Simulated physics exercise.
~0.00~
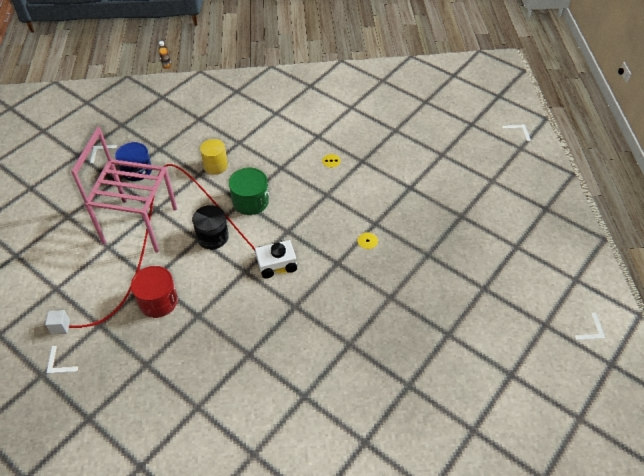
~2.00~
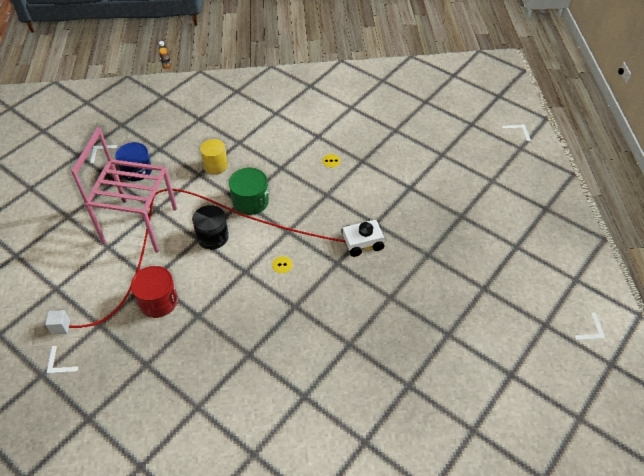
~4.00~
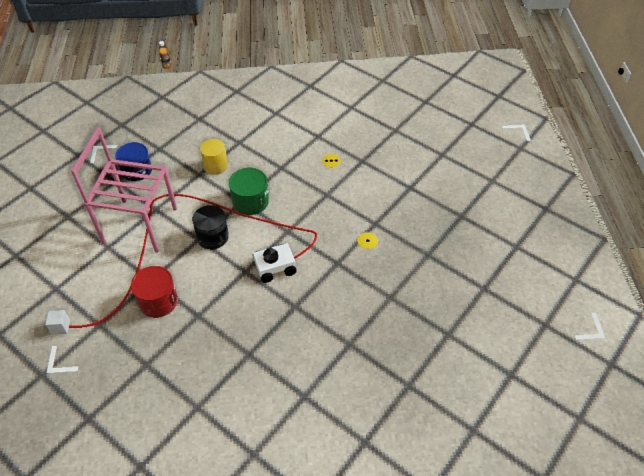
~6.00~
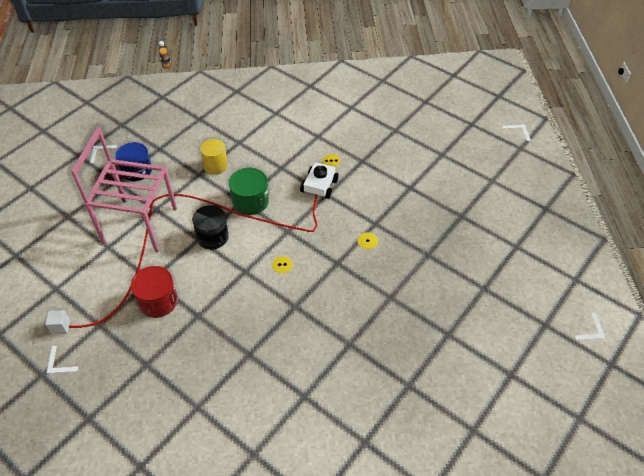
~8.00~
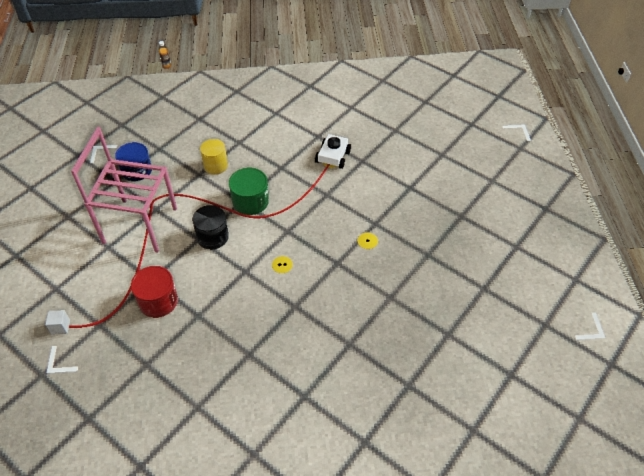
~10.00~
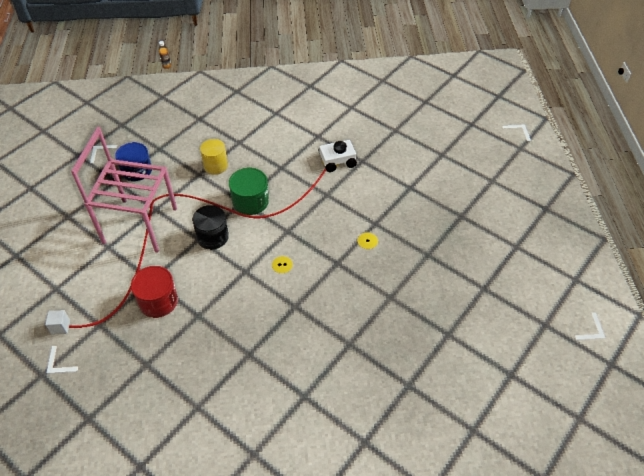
A small white cart trailing a thin red lead stands on a cream rug with a dark diamond pattern, seen from above in a room with a wooden floor. At left are a pink chair, blue, yellow and green containers, a black tub and a red bin, with the lead running past them to a pale box. The cart moves right to a yellow mark, then returns left to another, leaving the lead bent. It heads up and right to the farthest mark and finally turns there, the lead still reaching the box and everything else unmoved.
